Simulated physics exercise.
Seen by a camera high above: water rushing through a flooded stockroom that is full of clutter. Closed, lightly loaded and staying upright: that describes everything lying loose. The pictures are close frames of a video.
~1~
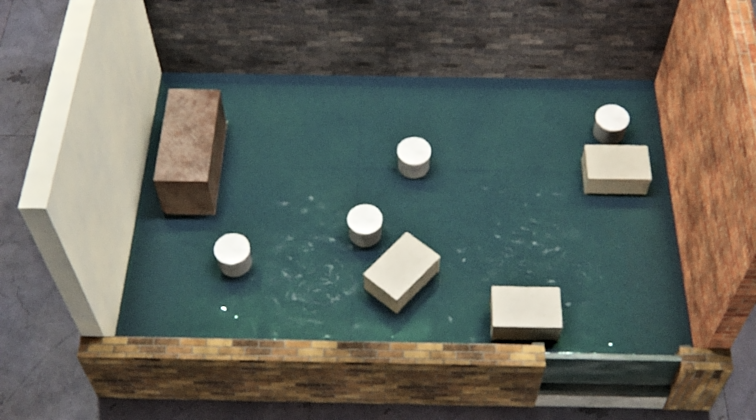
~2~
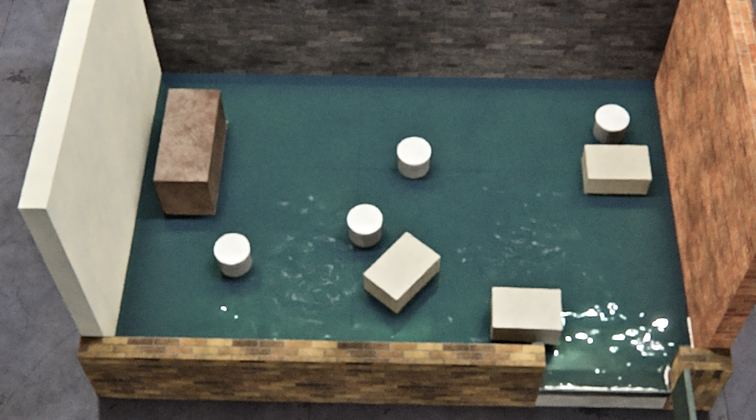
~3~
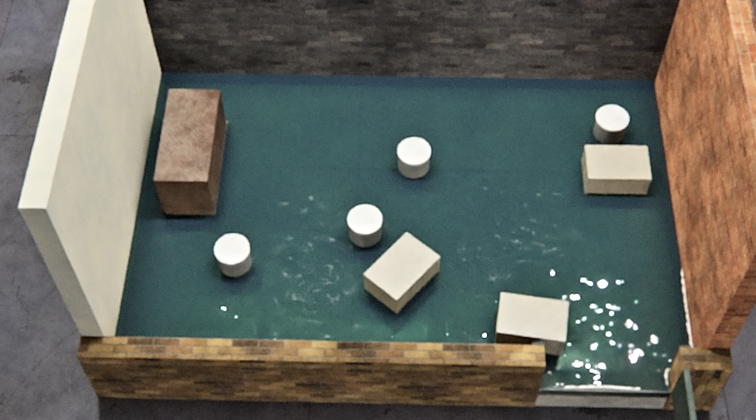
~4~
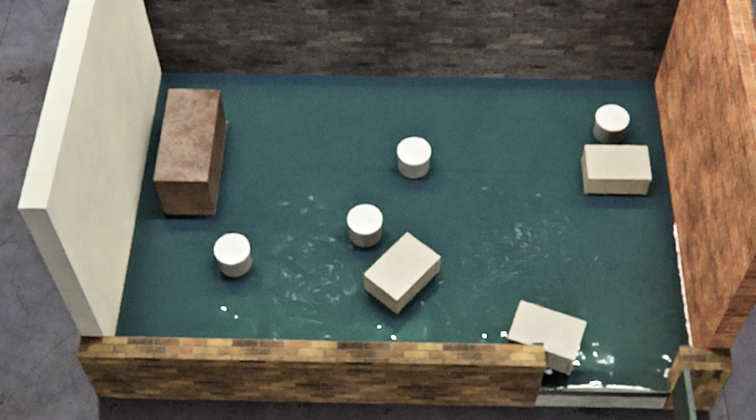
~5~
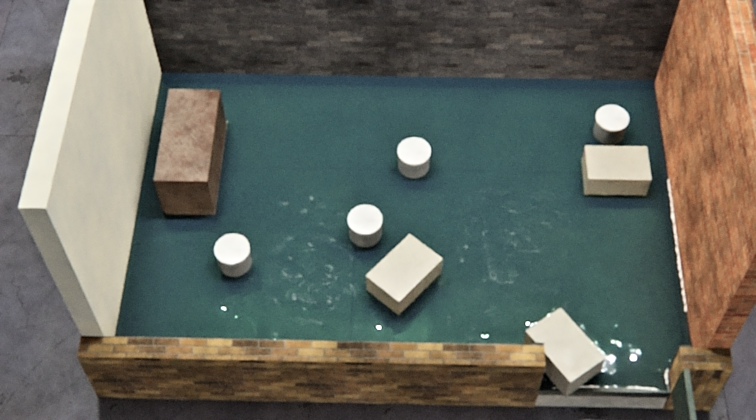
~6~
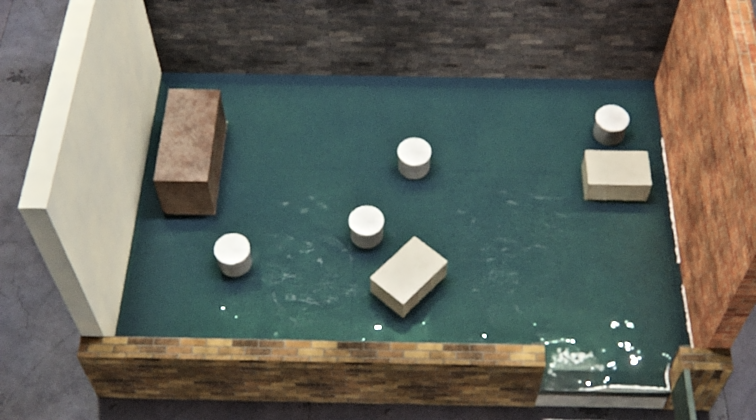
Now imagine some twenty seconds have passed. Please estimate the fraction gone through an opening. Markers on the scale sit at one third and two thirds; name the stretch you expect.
Not below two thirds.
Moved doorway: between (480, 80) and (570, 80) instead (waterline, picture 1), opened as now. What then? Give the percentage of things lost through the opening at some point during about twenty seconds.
Close to 40 %, I think.
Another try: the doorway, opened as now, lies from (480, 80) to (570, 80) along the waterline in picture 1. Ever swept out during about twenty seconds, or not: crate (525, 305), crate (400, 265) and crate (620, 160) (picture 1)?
First never leaves, second never leaves, third escapes.
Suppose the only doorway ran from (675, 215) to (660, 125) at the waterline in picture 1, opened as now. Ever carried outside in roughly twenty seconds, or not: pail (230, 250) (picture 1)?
Remains.
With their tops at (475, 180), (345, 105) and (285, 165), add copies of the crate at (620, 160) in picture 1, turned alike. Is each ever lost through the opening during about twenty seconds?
Well, taking each in turn, that's lost to the flow, never removed and finally never removed.
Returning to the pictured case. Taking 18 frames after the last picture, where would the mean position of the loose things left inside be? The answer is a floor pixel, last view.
The average lands at about (509, 269).
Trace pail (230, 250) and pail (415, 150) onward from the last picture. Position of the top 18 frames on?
Around (292, 255) and (494, 197).
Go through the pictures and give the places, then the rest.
A crate at (402, 265) floats; a crate at (618, 162) floats; 0 of 7 have shifted, in the first frame.
A crate at (402, 265) floats; a crate at (618, 162), afloat; 0 of 7 have shifted, in the second frame.
A crate at (402, 265) floats; a crate at (618, 162), afloat; 1 of 7 have shifted, in the third frame.
A crate at (402, 266), afloat; a crate at (618, 162), afloat; 1 of 7 have shifted, in the fourth frame.
A crate at (404, 267) floats; a crate at (618, 163) floats; 1 of 7 have shifted, in the fifth frame.
A crate at (409, 270) floats, close to its start; a crate at (618, 168), afloat, close to its start; 3 of 7 have shifted, in the sixth frame.
A moment on, 1 of 7 are out; 6 afloat.
Next, 2 of 7 are out; 5 afloat.
Later, 4 of 7 are out; 3 afloat.
In the end, 6 of 7 are out; 1 afloat.
